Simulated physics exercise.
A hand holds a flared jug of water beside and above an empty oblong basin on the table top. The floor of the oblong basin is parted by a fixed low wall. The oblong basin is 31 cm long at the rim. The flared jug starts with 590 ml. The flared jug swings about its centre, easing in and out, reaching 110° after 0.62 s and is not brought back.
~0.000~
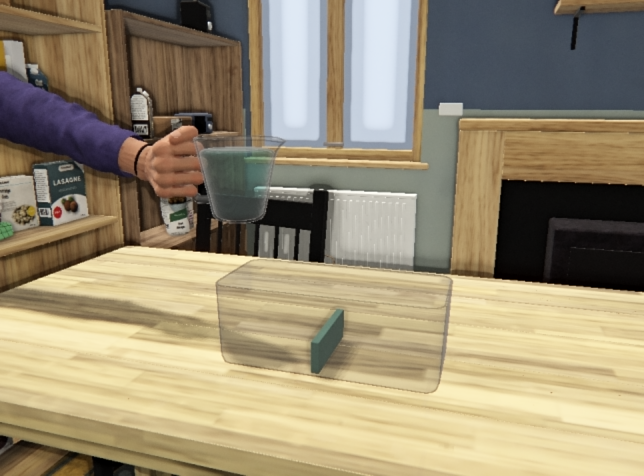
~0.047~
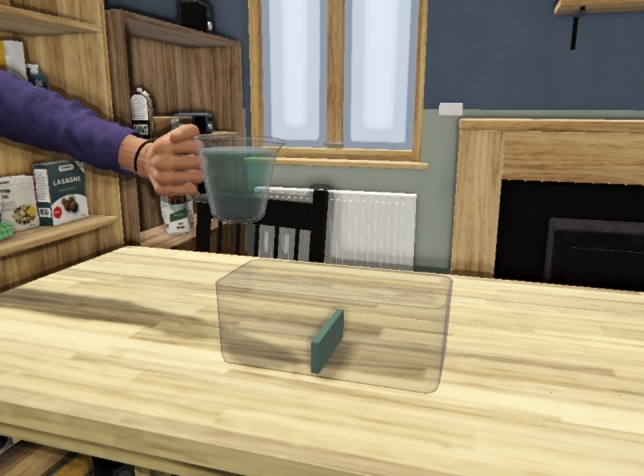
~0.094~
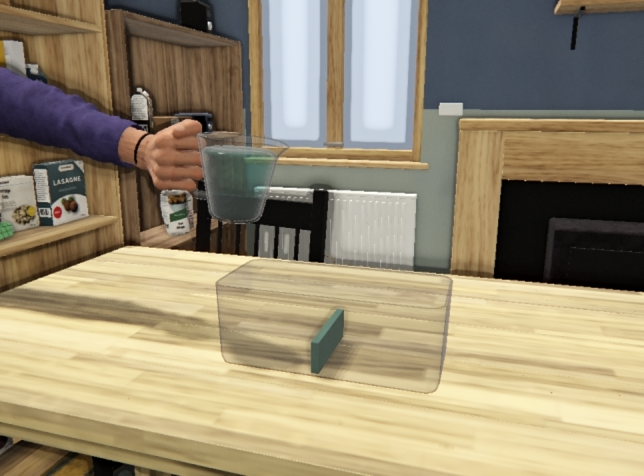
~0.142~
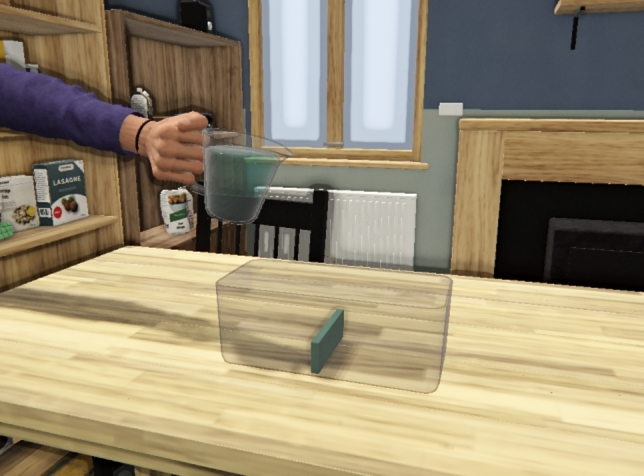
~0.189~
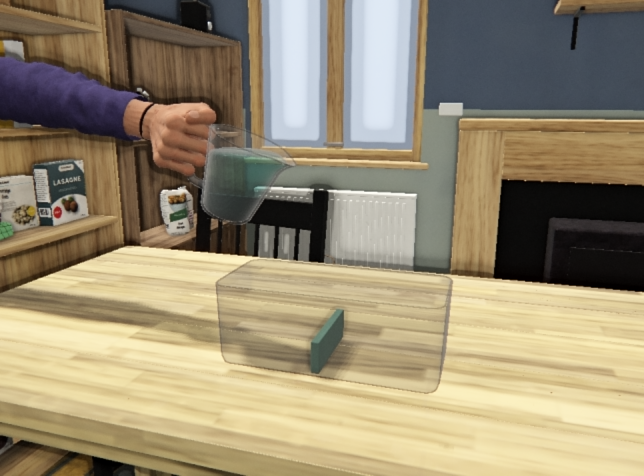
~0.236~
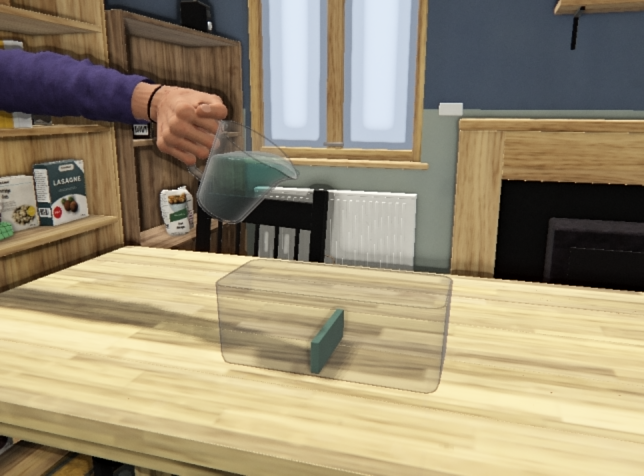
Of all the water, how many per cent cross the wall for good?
About 30 per cent.
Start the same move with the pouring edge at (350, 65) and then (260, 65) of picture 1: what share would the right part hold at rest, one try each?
In turn about 75 and 15 per cent.
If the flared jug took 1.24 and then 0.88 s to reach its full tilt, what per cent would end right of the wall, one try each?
First 50, then 40 per cent.
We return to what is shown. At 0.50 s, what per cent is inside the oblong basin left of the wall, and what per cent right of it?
Near 12 on the left, 22 on the right.
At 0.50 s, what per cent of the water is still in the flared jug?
Some 40 per cent.
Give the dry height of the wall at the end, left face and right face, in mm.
Some 24 mm on the left and 38 mm on the right.
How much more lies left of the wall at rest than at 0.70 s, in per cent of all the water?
Some 7 per cent.
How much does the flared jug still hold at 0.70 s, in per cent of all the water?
Near 3 in a hundred.
After 0.50 s the tilt is 100° and 39 per cent is still to pour, 11 is left of the wall and 22 right of it.
After 0.70 s the tilt is 110° and 3 per cent is still to pour, 60 is left of the wall and 28 right of it.
After 0.90 s the tilt is 110° and 0 per cent is still to pour, 67 is left of the wall and 29 right of it.
After 1.12 s the tilt is 110° and 0 per cent is still to pour, 67 is left of the wall and 30 right of it.
In the end 67 per cent lies left of the wall, 30 right of it and 3 outside.
